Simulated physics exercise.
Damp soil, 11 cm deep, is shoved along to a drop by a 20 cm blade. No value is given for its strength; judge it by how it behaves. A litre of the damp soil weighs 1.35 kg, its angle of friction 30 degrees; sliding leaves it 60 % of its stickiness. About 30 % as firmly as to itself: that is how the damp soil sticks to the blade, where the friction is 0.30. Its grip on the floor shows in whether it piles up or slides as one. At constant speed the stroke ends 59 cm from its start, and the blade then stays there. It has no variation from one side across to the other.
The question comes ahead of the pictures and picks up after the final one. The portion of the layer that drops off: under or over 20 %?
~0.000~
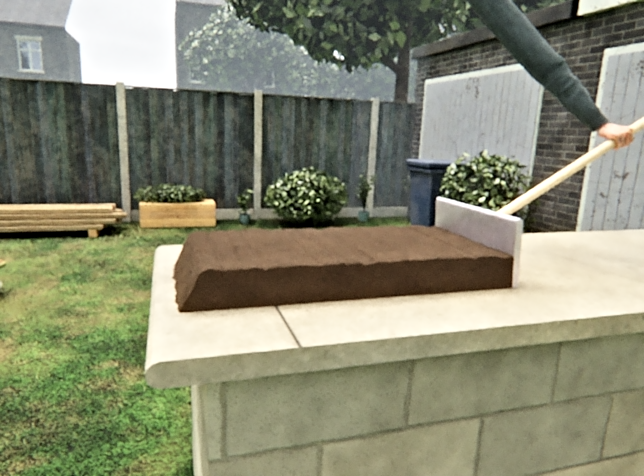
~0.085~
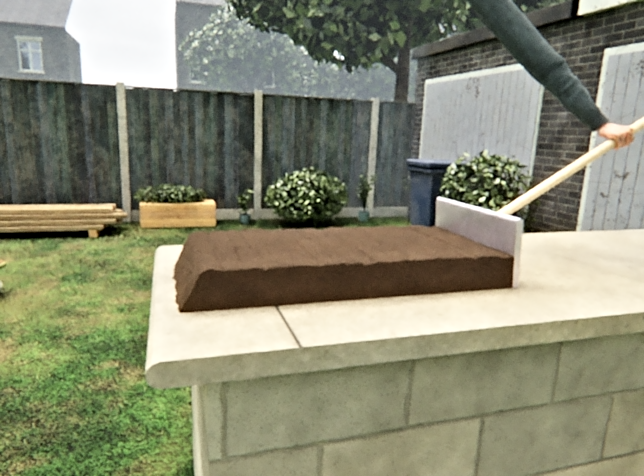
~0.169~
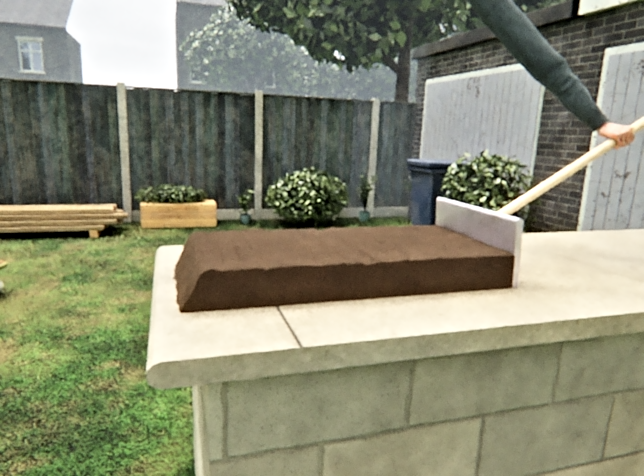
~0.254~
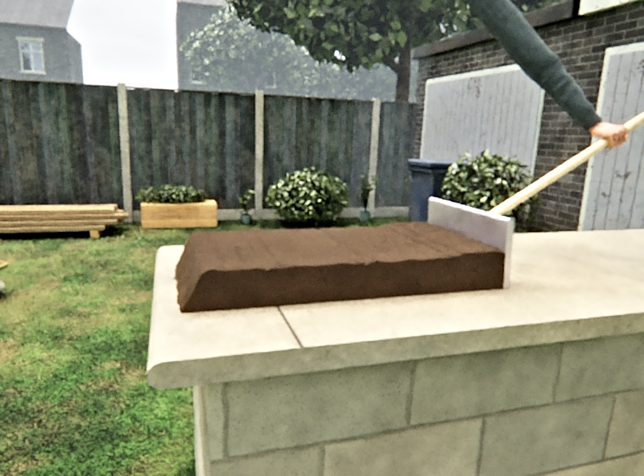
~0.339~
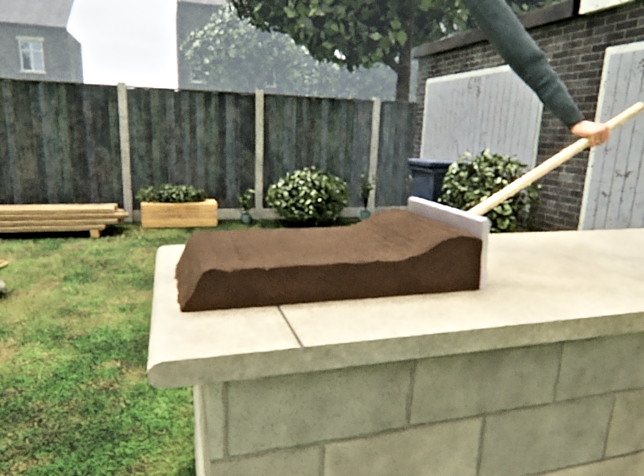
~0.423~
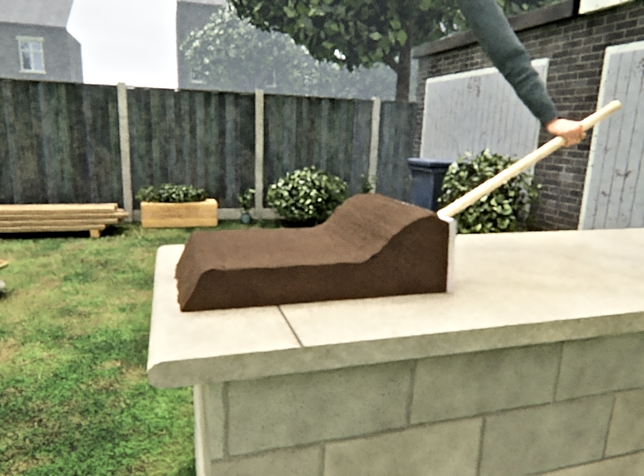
Prediction: It falls short of 20 %.
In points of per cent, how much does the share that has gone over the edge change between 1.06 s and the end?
Roughly 0 per cent.
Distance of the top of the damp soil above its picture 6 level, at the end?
The gap comes to some 4 centimetres.
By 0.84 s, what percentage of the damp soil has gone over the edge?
Something close to 0 in a hundred.
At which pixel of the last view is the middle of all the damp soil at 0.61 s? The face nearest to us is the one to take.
That point lands roughly at (304, 262).
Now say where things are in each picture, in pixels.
The first picture shows foot of the blade at (512, 288), not yet moved; foremost bit of the damp soil at (183, 309), piled 10 cm high.
The second picture shows foot of the blade at (513, 288), not yet moved; foremost bit of the damp soil at (183, 309), piled 10 cm high.
The third picture shows foot of the blade at (513, 288), moved 3 mm; foremost bit of the damp soil at (184, 309), piled 10 cm high.
The fourth picture shows foot of the blade at (503, 289), moved 3.8 cm; foremost bit of the damp soil at (184, 310), piled 12 cm high.
The fifth picture shows foot of the blade at (480, 290), moved 12 cm; foremost bit of the damp soil at (184, 309), piled 17 cm high.
The sixth picture shows foot of the blade at (447, 293), moved 23 cm; foremost bit of the damp soil at (184, 309), piled 23 cm high.
After 0.61 s, 0 % has gone over the edge.
After 0.84 s, 0 % has gone over the edge.
After 1.06 s, 6 % has gone over the edge.
After 1.28 s, 7 % has gone over the edge.
After 1.39 s, 7 % has gone over the edge.
